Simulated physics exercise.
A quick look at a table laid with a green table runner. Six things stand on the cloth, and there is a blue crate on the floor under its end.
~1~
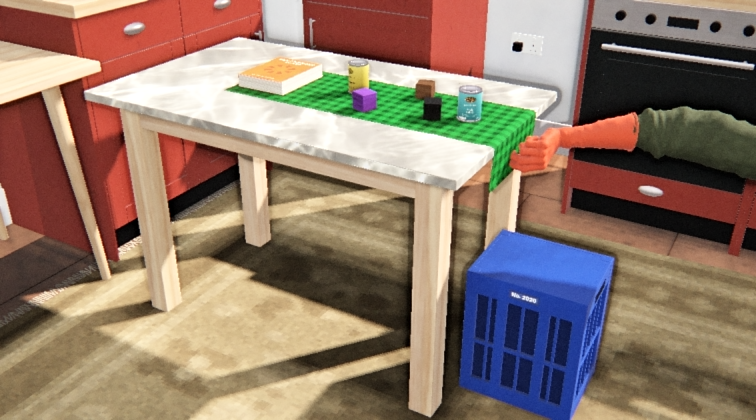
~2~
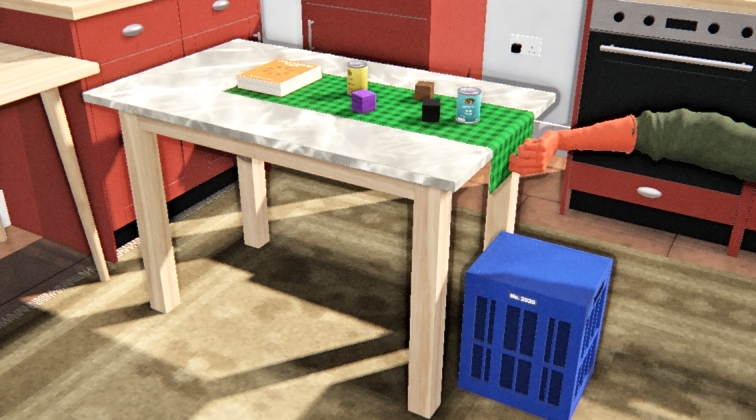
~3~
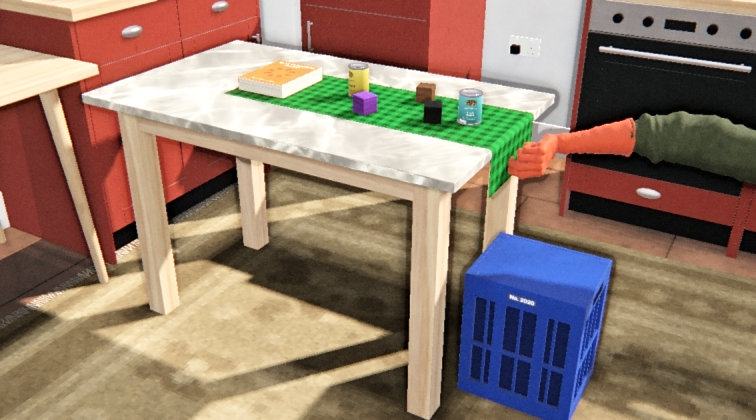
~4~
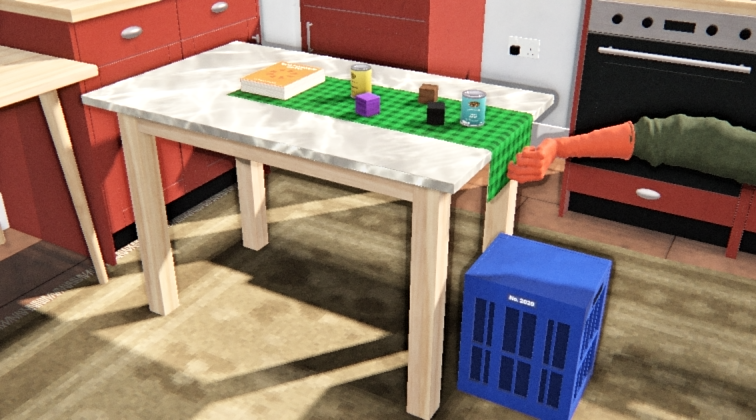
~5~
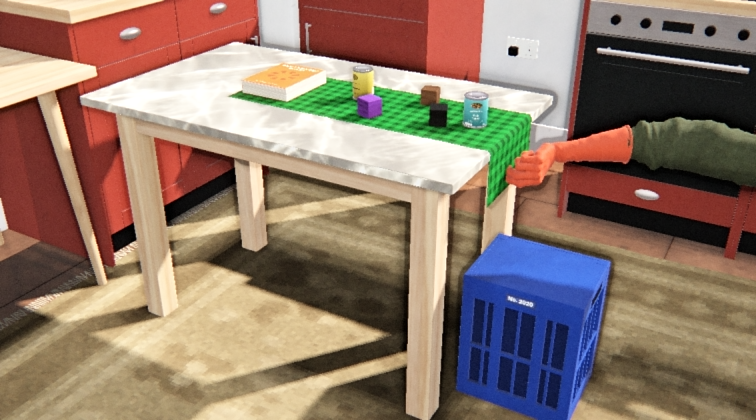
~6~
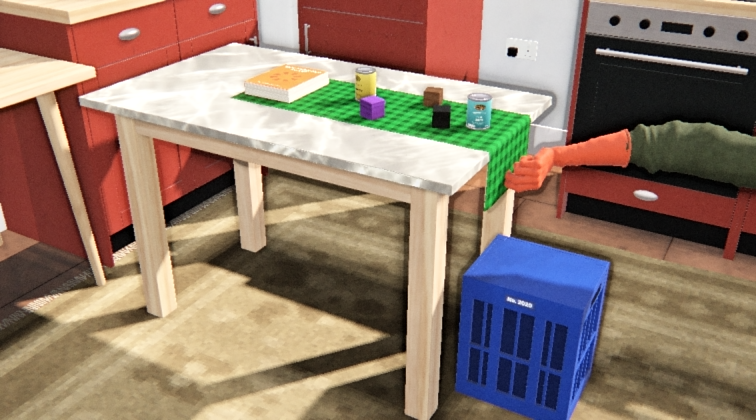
In a kitchen, a gloved hand slowly pulls a green cloth and its items slightly right.
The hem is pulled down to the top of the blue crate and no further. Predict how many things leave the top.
Fallen count: Two.
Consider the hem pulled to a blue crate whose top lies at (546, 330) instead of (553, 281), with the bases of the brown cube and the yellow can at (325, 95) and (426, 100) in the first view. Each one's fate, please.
In the end the brown cube is still on top and the yellow can is no longer on top.
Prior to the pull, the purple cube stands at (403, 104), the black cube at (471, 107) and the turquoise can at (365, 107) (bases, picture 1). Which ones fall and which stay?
The purple cube keeps its place on top, the black cube drops off, the turquoise can keeps its place on top.
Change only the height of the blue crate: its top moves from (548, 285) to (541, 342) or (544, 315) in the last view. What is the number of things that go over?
Respectively 4 and 3.
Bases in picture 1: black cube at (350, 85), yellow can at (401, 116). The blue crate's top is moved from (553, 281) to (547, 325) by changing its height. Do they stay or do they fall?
Black cube: Still up. Yellow can: Off.
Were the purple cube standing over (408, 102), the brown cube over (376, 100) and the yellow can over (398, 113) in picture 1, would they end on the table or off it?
Note: Purple cube kept on top; brown cube kept on top; yellow can kept on top.
Soon after, hem near (504, 231); turquoise can gone.
Then, hem on the crate; turquoise can and black cube gone.
At rest, hem on the crate; turquoise can and black cube gone. It carries off two.
